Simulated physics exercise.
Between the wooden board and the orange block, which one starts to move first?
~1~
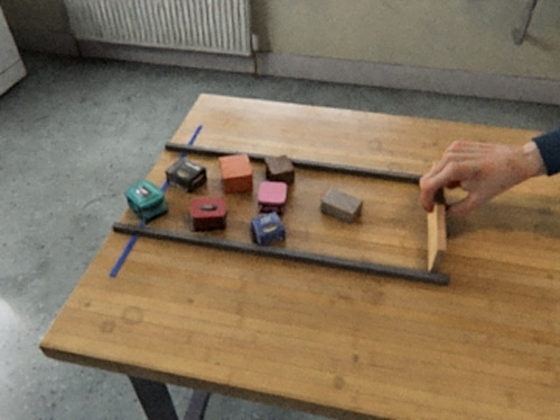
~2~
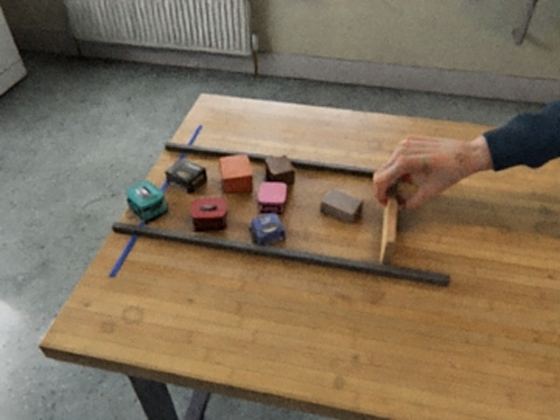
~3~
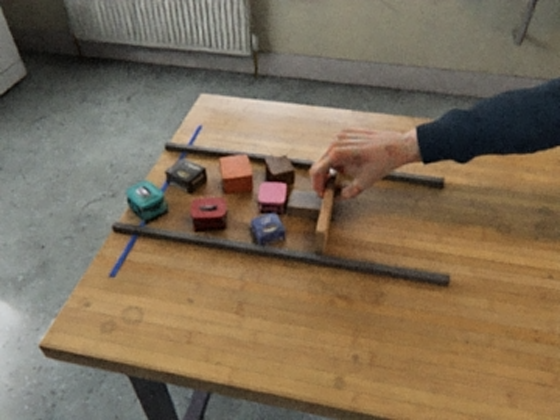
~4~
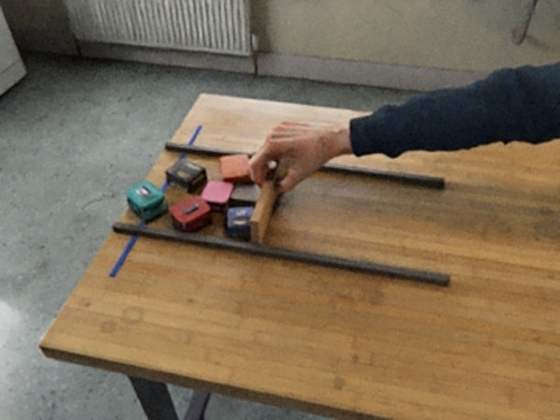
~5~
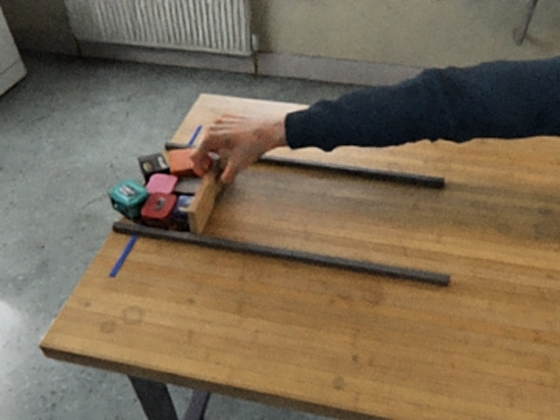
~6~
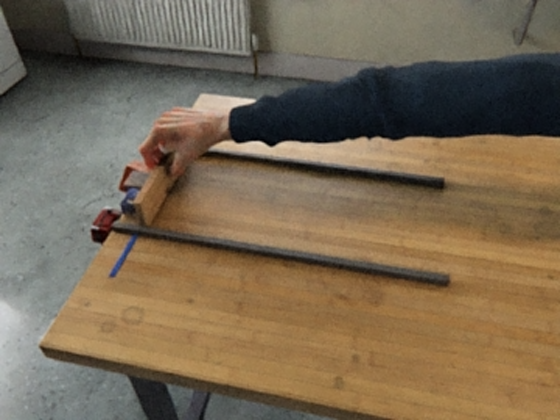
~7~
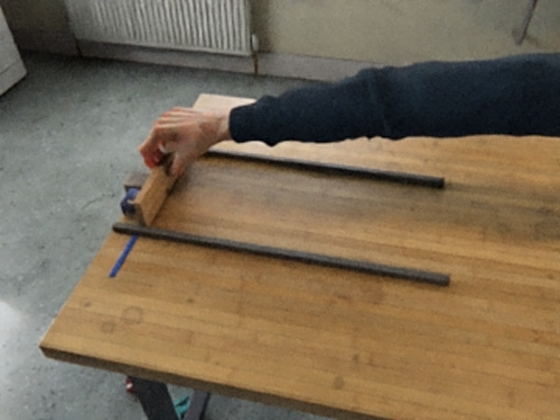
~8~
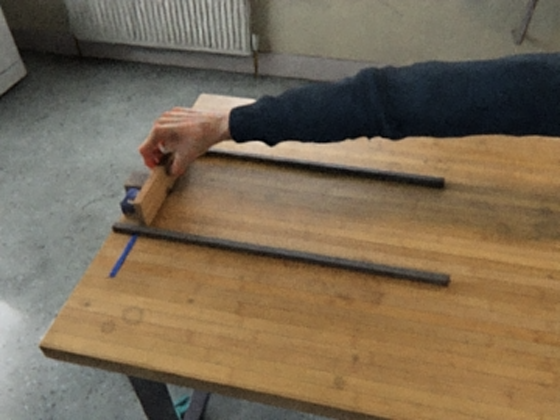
The wooden board starts to move first. The orange block stays where it is until the board has pushed well along the channel and the pieces have bunched up.
